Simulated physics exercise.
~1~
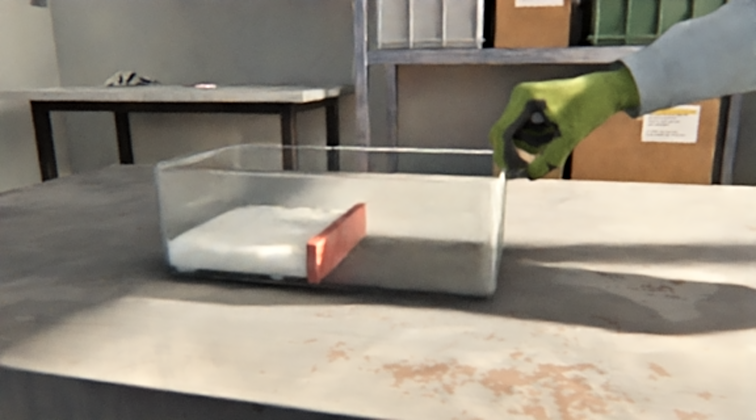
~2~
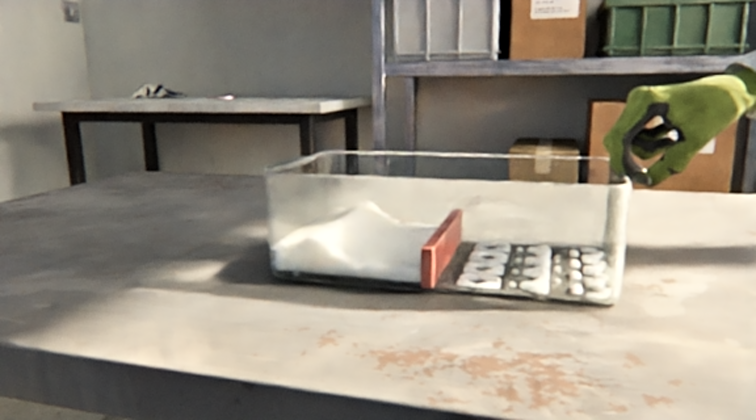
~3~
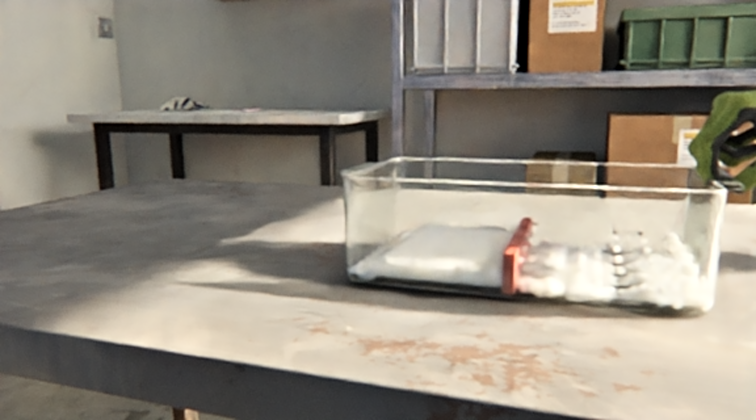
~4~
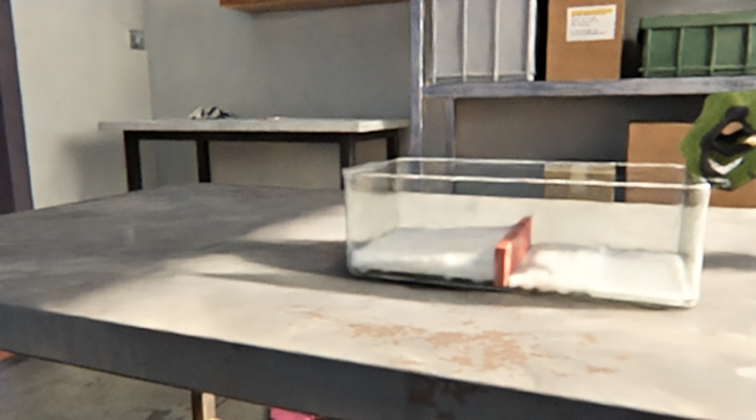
A clear glass tub sits on a worn grey table in a workroom, seen from the front and slightly above, with shelves of boxes and crates behind. A low red wall splits it, with white milk on the left and the right side empty. A green-gloved hand at the right end tugs the tub to the right, and the milk heaps up while white blobs appear beyond the wall. The tub travels farther right and more milk churns there. Finally it rests, with milk lying on both sides of the wall and none on the table.
